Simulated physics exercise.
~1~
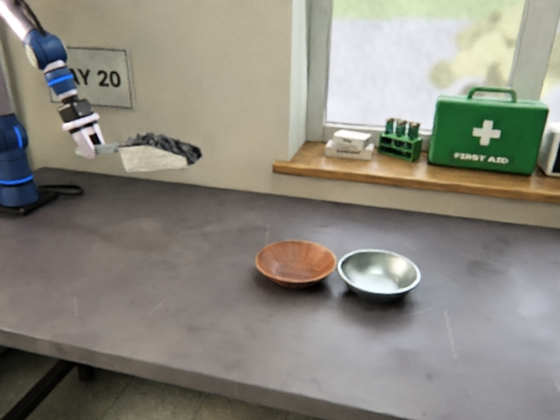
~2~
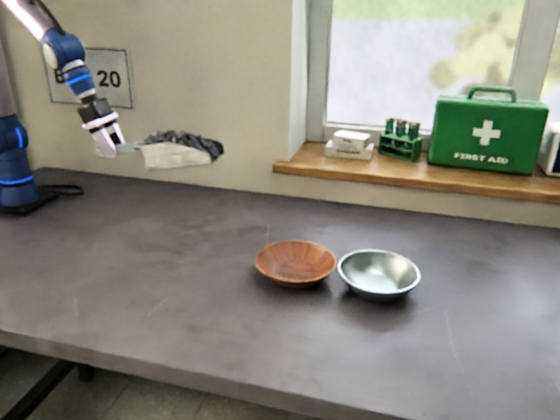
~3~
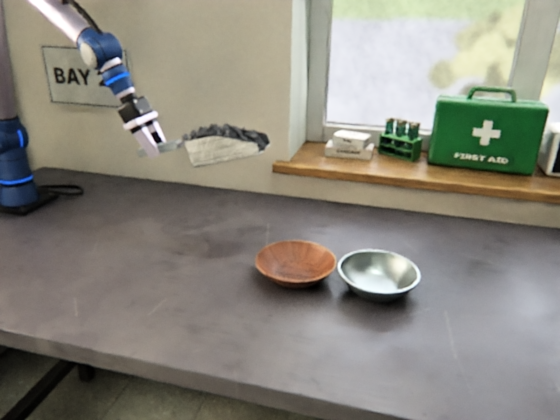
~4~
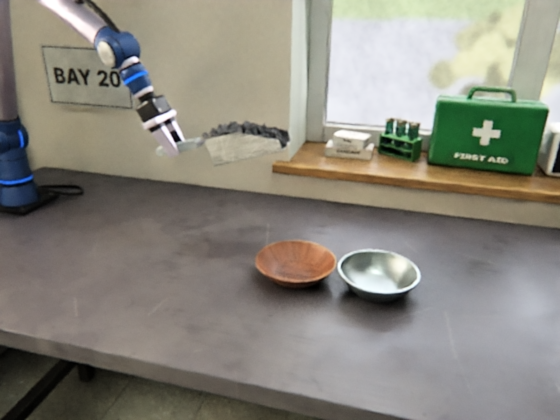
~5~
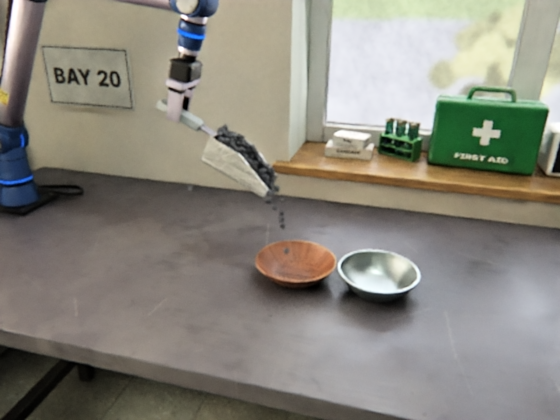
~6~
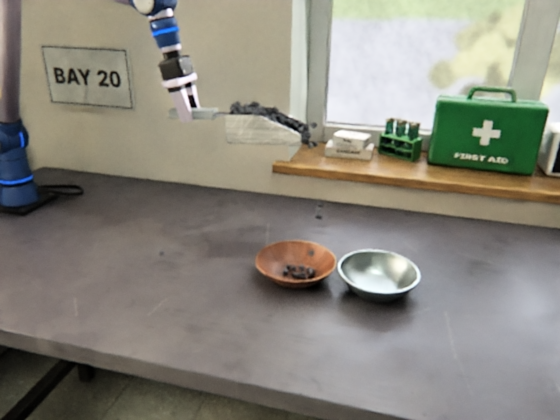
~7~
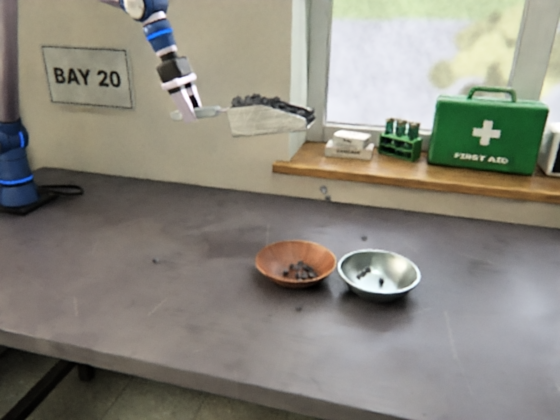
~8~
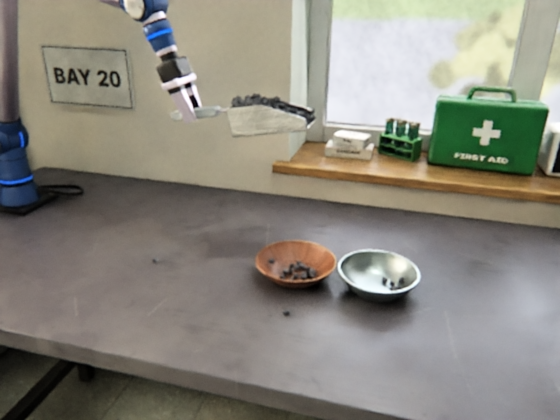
On a dark workbench beside a window, a robot arm carries a heaped scoop of dark pebbles rightward, tips it to spill some toward a brown bowl and a metal bowl, then levels it and stops, leaving a few in each bowl and most still in the scoop.
